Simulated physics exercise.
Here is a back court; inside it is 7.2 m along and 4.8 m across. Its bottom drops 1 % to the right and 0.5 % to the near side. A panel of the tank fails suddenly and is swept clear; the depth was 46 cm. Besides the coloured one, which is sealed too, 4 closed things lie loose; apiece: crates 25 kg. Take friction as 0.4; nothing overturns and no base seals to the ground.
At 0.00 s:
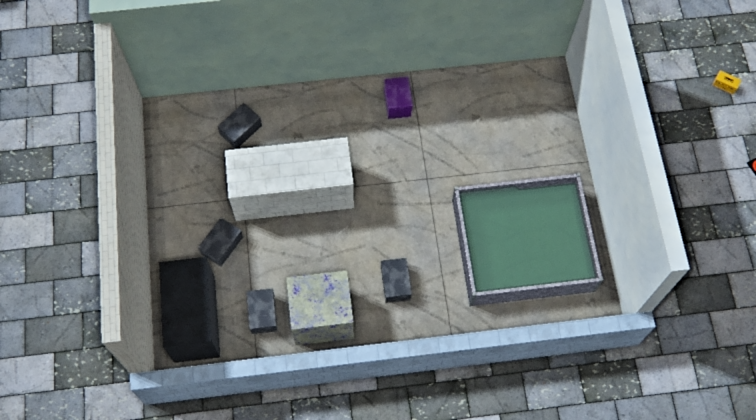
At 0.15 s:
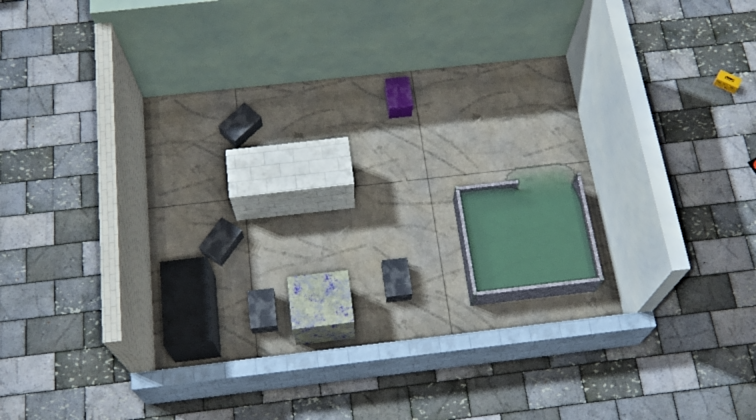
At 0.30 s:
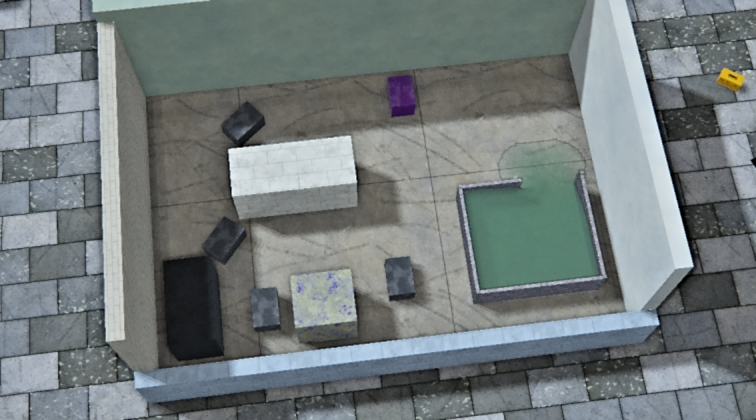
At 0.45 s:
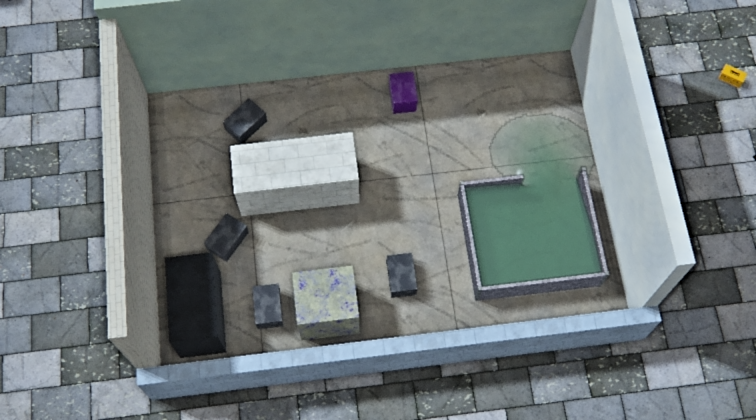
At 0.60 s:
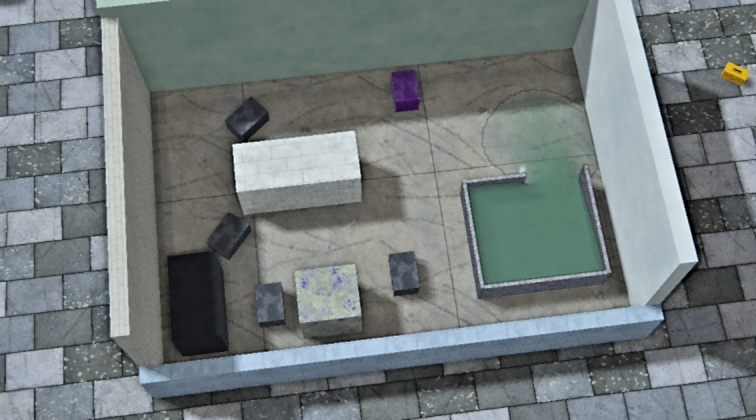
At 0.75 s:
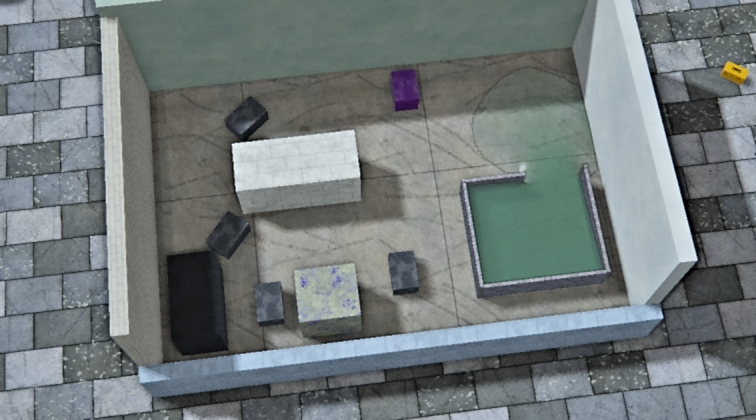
In a walled back court, a panel on the far side of a tank of green water gave way, and the water spread out thinly across the floor behind it, while the purple chest and dark boxes stayed put.
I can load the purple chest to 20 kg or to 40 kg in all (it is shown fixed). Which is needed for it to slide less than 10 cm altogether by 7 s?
I expect that neither weight holds it.
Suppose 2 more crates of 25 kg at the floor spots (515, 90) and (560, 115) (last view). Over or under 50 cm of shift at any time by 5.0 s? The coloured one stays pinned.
In that order: Over, past it.
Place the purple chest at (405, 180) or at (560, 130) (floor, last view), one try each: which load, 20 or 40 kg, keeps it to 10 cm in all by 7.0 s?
In that order: The smaller is enough; neither is enough.
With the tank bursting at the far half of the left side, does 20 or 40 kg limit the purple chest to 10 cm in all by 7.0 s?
In that case the lower weight is enough.
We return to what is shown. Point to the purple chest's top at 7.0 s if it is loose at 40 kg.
Around (373, 97).
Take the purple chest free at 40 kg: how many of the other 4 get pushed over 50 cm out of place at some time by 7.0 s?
That makes 0.
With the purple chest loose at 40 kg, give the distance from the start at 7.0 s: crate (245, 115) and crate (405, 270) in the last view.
In that order: 0 cm, 0 cm.
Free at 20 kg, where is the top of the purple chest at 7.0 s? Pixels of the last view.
Near (253, 142).
After 1.4 s the purple chest would be 0 cm from its start with 20 kg and 0 cm from its start with 40 kg; 0 cm of water round it then.
After 3.1 s the purple chest would be 49 cm from its start with 20 kg and 18 cm from its start with 40 kg; 8 cm of water round it then.
After 4.9 s the purple chest would be 180 cm from its start with 20 kg and 57 cm from its start with 40 kg; 6 cm of water round it then.
After 7.0 s the purple chest would be 267 cm from its start with 20 kg and 57 cm from its start with 40 kg; 5 cm of water round it then.
